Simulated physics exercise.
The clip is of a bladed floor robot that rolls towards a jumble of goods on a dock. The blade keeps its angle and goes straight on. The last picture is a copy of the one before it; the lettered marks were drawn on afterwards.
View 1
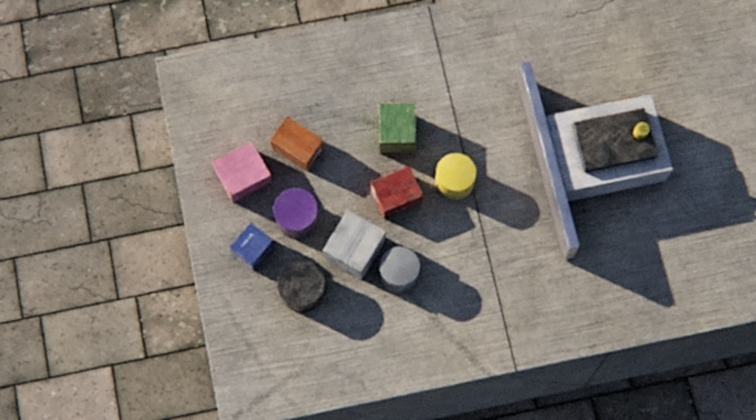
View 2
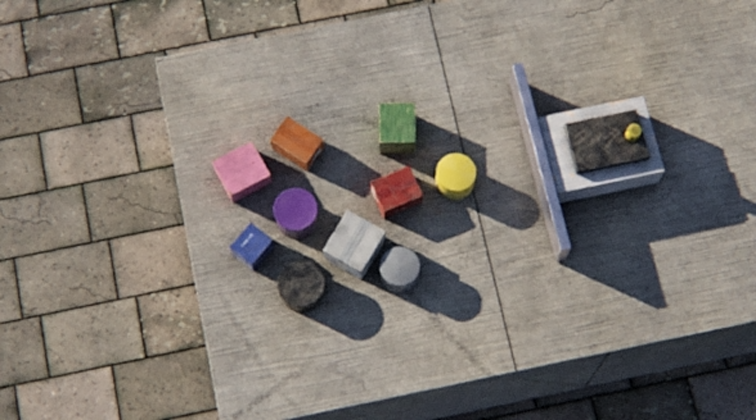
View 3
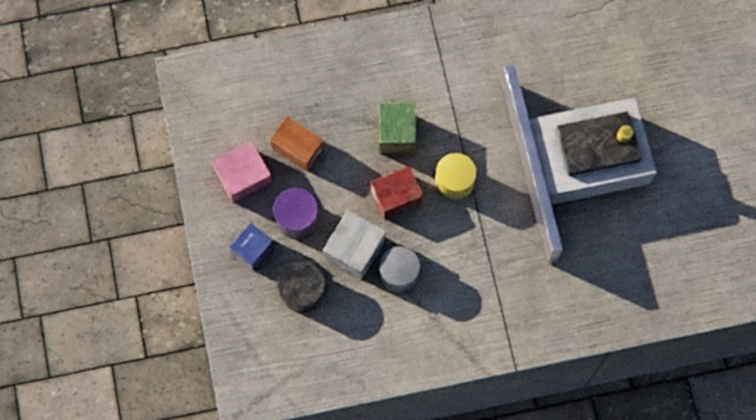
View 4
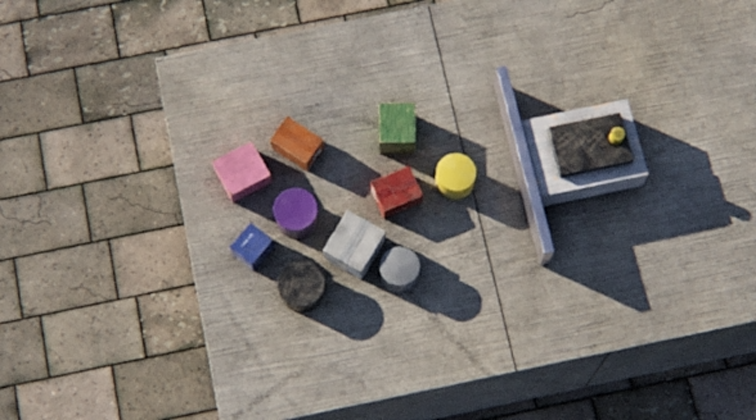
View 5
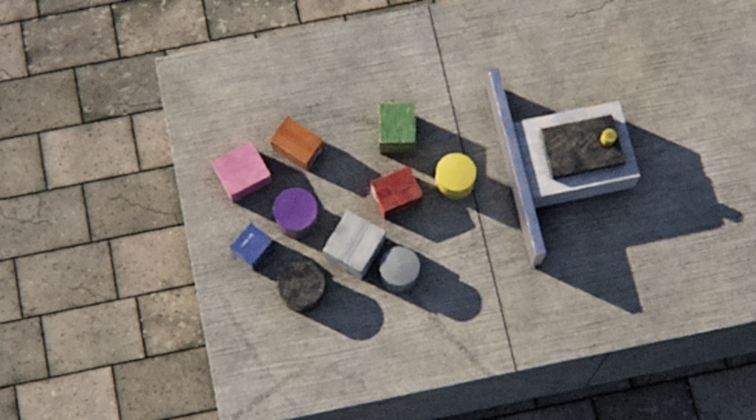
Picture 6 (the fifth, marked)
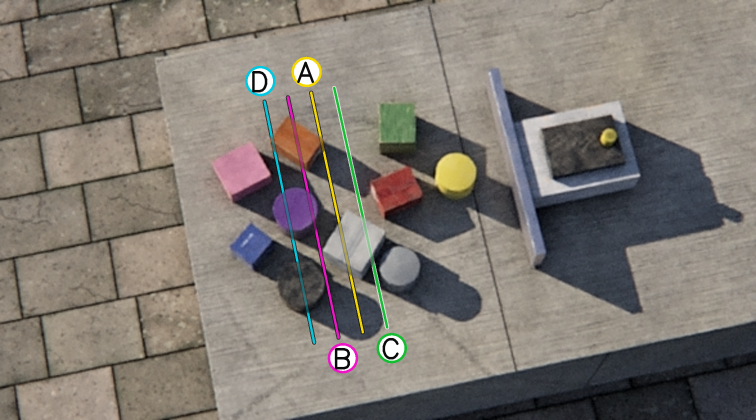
On a sunlit concrete dock edged by paving, a loose jumble of coloured boxes, parcels and round containers sits to the left of a pale floor robot with a wide upright blade. The robot rolls slowly leftward, blade first, narrowing the gap to the yellow canister, while the goods stay still.
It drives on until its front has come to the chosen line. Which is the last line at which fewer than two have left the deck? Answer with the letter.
No second one falls up to D.
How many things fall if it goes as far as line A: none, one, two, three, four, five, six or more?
In all, none.
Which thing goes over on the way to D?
It is the purple pail.
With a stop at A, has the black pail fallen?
By then, no.
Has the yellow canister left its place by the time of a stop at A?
Yes.
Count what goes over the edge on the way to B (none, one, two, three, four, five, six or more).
The count is none.
On the copy, A at (336, 210); B at (313, 214); C at (360, 205); D at (289, 219).
On D. First, robot (496, 164); red parcel (371, 198); yellow canister (410, 188).
Then, robot (415, 180); blue box (241, 255); purple pail (246, 218).
Finally, robot (352, 193); purple pail over the edge; pink crate (188, 176); one fallen.
By contrast, A is within the limit but short; B is within the limit but short; C is within the limit but short.
